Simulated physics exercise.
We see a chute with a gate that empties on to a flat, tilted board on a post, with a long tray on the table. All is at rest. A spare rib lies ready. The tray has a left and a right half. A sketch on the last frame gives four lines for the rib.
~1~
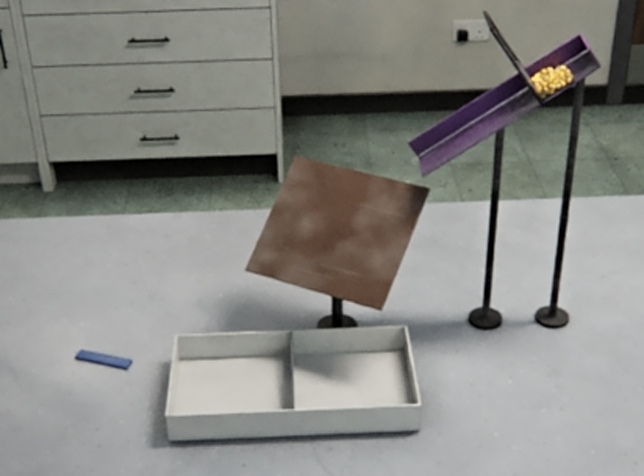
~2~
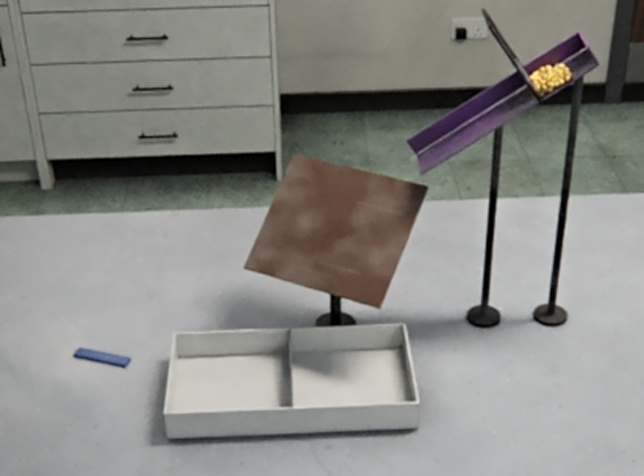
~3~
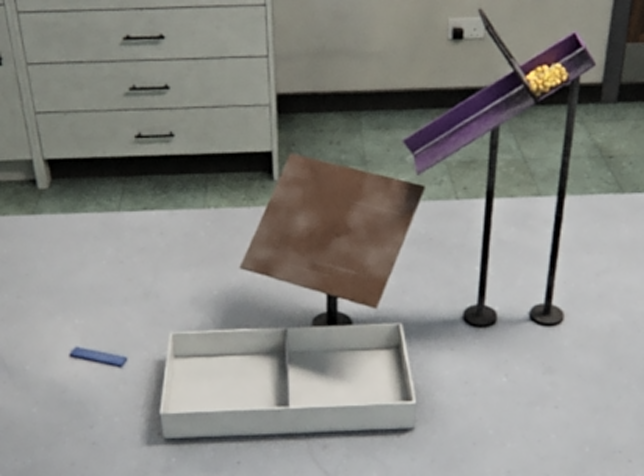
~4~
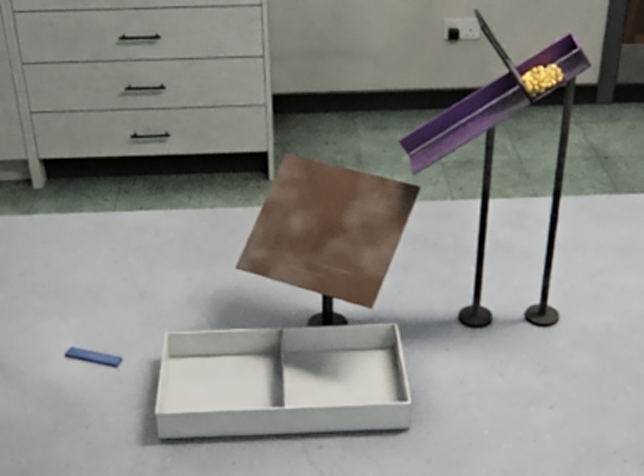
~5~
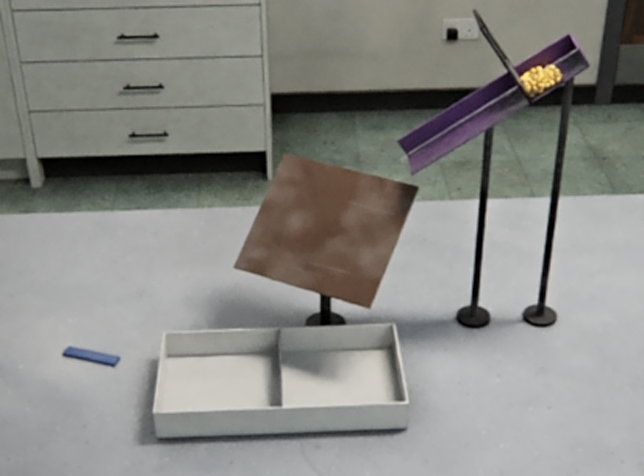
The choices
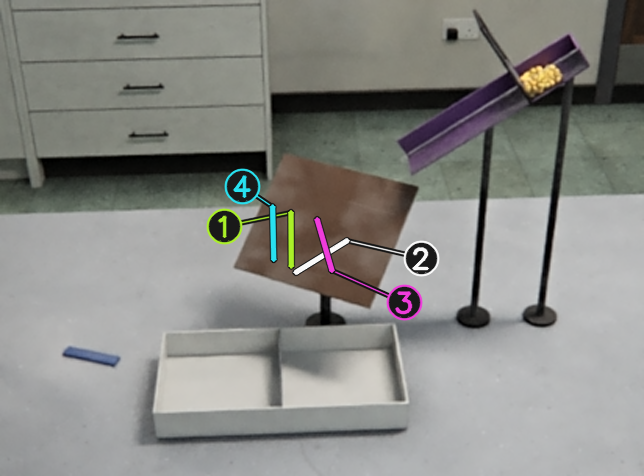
Nothing moves except a slight view shift around yellow balls held behind a purple chute's gate.
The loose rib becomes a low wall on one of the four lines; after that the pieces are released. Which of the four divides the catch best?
Choose 1.
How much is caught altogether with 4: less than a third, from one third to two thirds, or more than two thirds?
More than two thirds.
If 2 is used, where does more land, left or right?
The left half.
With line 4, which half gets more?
Left.
On the marked copy, line 1 from (291, 212) to (291, 266); line 2 from (347, 240) to (295, 272); line 3 from (317, 219) to (331, 270); line 4 from (272, 206) to (273, 259).
With 1, of what is caught, close to half in the left half, close to half in the right.
With 2, of what is caught, all but a few in the left half, a small share in the right.
With 3, of what is caught, a small share in the left half, the bulk in the right.
With 4, of what is caught, all but a few in the left half, a small share in the right.
